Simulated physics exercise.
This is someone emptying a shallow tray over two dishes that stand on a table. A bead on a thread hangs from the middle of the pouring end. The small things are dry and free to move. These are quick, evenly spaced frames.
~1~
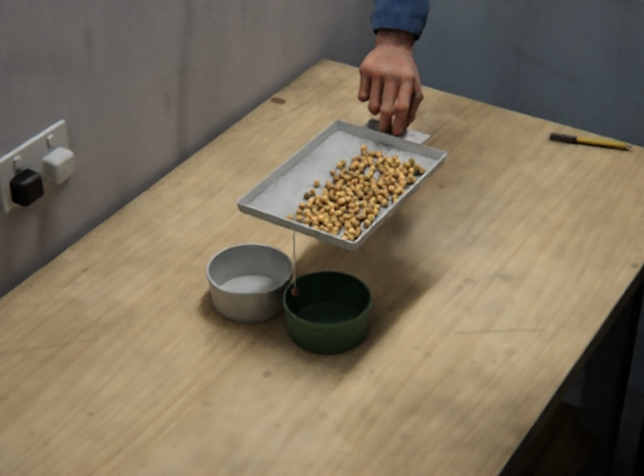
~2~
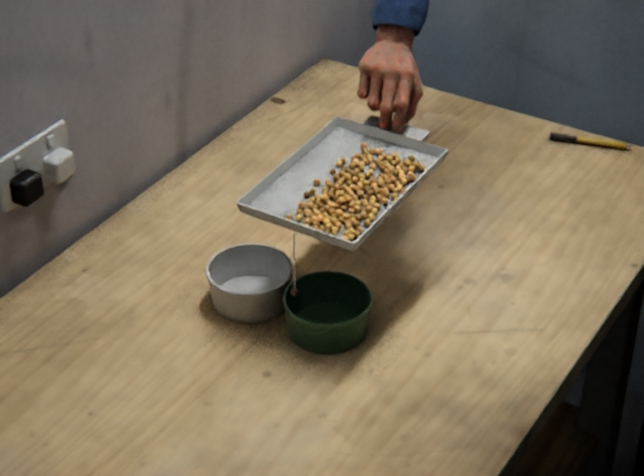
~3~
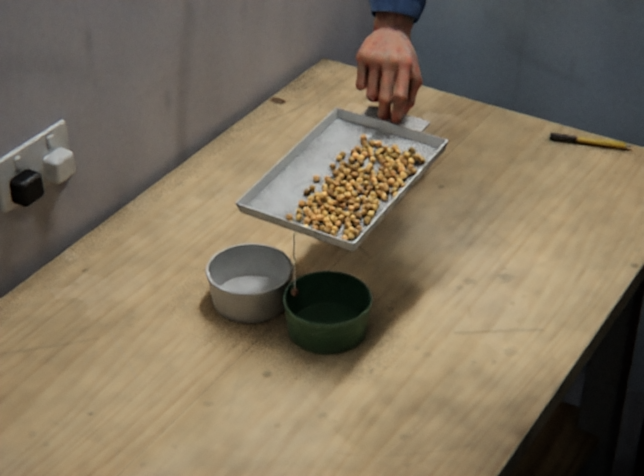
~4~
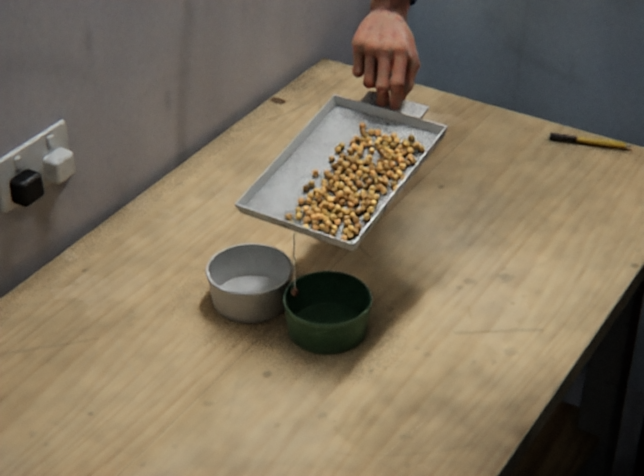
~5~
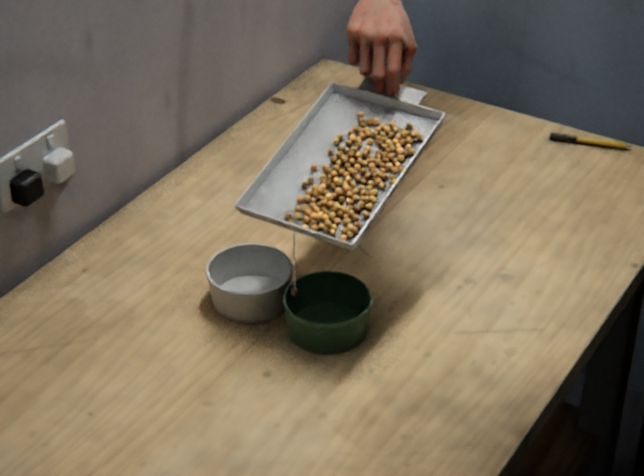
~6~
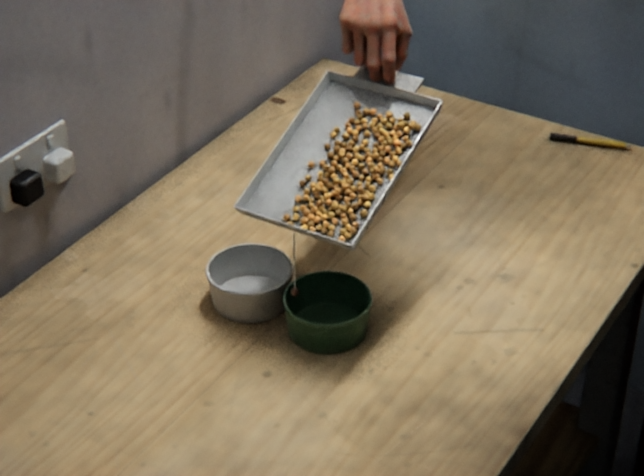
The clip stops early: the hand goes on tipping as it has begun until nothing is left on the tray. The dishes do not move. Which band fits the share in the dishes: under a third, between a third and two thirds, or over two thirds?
In the dishes lies less than a third of it.
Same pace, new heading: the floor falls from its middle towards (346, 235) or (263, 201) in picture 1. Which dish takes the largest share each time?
One: The right one. Two: Left.
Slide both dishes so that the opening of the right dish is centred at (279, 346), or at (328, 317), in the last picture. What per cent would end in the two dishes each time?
In turn 70 and 50 in a hundred.
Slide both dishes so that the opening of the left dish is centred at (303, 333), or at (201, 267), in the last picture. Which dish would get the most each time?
One: The left-hand dish. Two: The right dish.
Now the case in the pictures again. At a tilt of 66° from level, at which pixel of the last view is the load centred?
Close to (302, 203).
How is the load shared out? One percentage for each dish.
About: Left dish 0, right dish 0 per cent.
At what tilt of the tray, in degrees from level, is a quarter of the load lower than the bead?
Around 115° of tilt.
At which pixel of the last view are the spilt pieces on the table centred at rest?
At about (261, 361).
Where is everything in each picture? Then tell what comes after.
The first picture shows corners of the pouring end near (239, 201) and (354, 241), level; middle of the load near (360, 195), dried chickpeas; left dish near (226, 303); right dish near (305, 334); bead on its thread near (295, 292).
The second picture shows corners of the pouring end near (239, 202) and (353, 241), level; middle of the load near (360, 194).
The third picture shows corners of the pouring end near (239, 202) and (353, 241), tipped barely, level across its low end; middle of the load near (360, 190).
The fourth picture shows corners of the pouring end near (238, 203) and (352, 242), tipped a little, level across its low end; middle of the load near (359, 184).
The fifth picture shows corners of the pouring end near (238, 204) and (351, 242), tipped clearly, level across its low end; middle of the load near (358, 178).
The sixth picture shows corners of the pouring end near (237, 205) and (351, 243), tipped clearly, level across its low end; middle of the load near (355, 174); left dish near (226, 303); right dish near (305, 334).
Shortly afterwards, tray tipped steeply; all but a few on the tray; only a few outside both; only a few in the air.
Next, tray tipped past a quarter turn; the bulk on the tray; a little outside both; only a few in the air.
Some moments later, tray tipped past a quarter turn; a little in the right dish; only a few in the left dish; all but a few outside both.
In the end, tray tipped past a quarter turn; a little in the right dish; only a few in the left dish; all but a few outside both.
